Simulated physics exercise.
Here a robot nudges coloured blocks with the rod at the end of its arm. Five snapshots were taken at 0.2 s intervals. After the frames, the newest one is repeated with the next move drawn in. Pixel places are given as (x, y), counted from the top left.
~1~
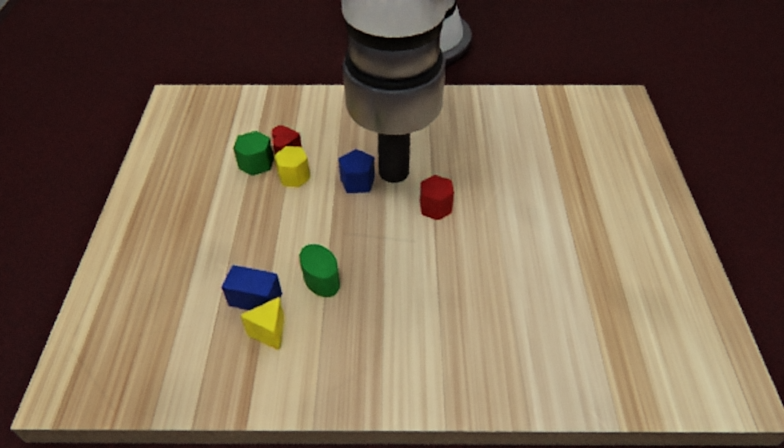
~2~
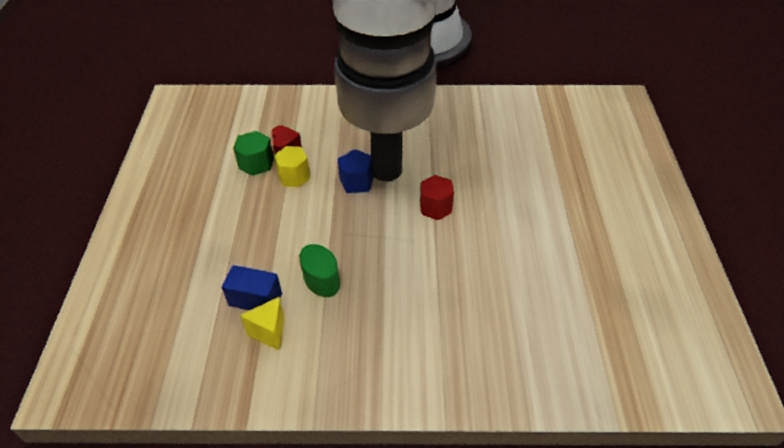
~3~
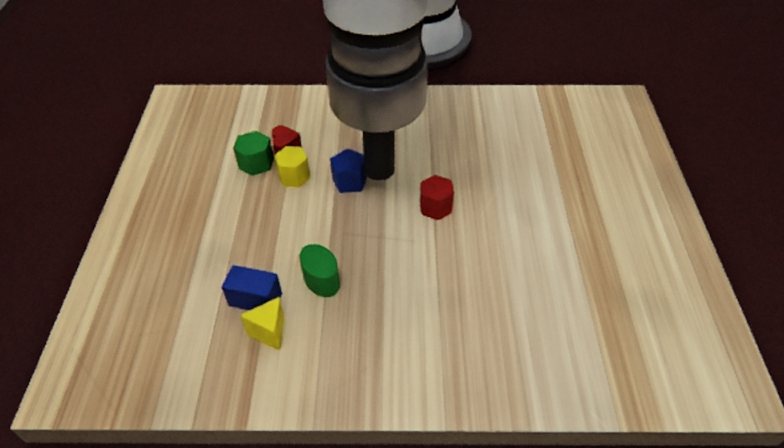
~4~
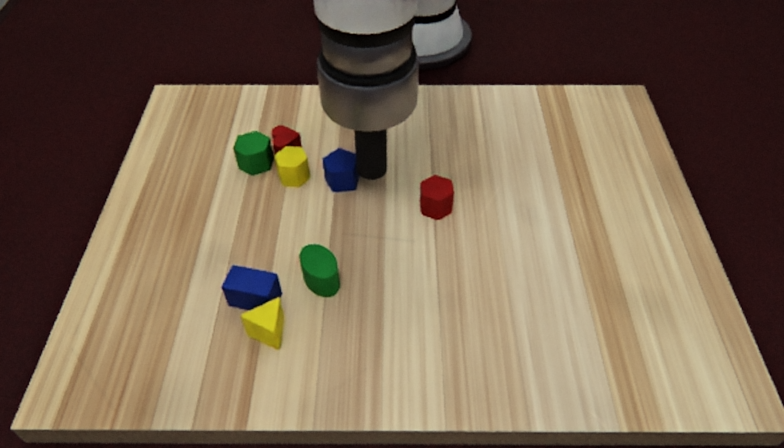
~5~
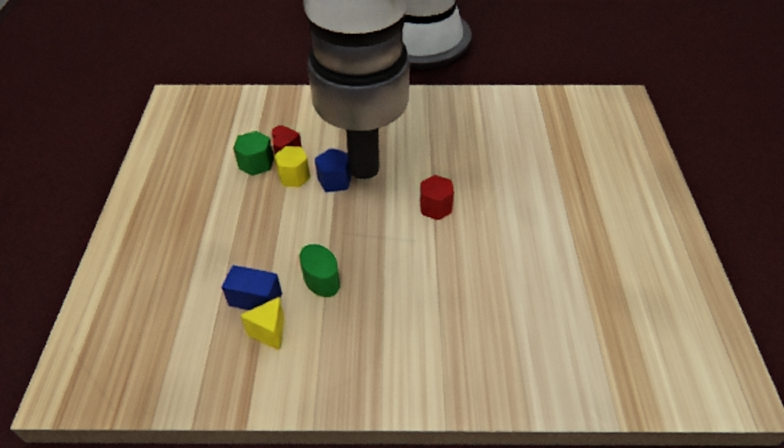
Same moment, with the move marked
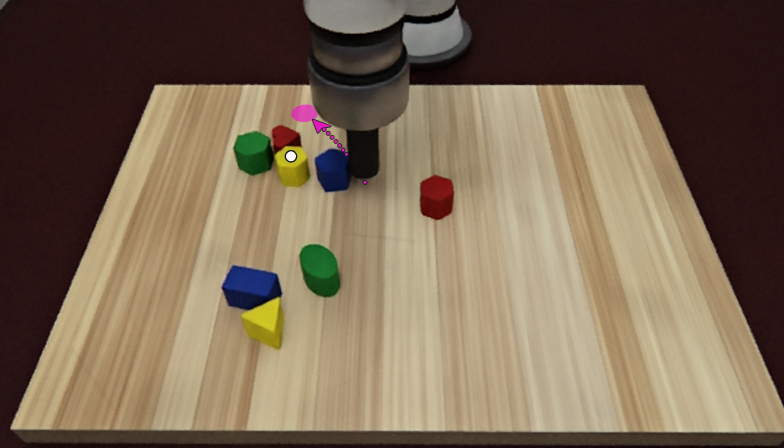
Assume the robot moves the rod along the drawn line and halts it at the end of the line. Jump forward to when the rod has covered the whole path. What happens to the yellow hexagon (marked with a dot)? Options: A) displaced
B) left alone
B (left alone)
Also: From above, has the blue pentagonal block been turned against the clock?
I'd say yes.
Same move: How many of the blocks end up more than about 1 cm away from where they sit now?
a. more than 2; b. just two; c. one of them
The correct letter is c.
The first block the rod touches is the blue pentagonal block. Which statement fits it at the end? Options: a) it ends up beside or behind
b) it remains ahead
That would be a.
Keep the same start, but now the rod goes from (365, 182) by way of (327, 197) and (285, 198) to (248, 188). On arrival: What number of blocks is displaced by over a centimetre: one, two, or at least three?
By the end, three or more blocks will have moved.
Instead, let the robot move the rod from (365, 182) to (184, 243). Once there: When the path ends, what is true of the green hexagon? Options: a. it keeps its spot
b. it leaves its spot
I choose b.
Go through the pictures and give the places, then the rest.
Rod's lower end at (394, 173); yellow hexagon at (291, 156); blue pentagonal block at (356, 161), in the first picture.
Rod at (387, 171); blocks still, in the second picture.
Rod at (380, 170); blue pentagonal block at (348, 161), in the third picture.
Rod at (372, 169); blue pentagonal block at (341, 160), in the fourth picture.
Rod at (364, 169); yellow hexagon at (291, 156); blue pentagonal block at (333, 160), in the fifth picture.
Drawn move, from (365, 182) through (348, 156) and (328, 133) to (305, 113); the dot is on the yellow hexagon.
On the path given first. One third of the way, rod at (346, 141); blue pentagonal block at (320, 151), turned 60° anticlockwise.
Two thirds of the way, rod at (326, 119); blue pentagonal block at (320, 151), turned 60° anticlockwise.
At the end, rod at (303, 100); yellow hexagon still; blue pentagonal block at (320, 151), turned 60° anticlockwise.
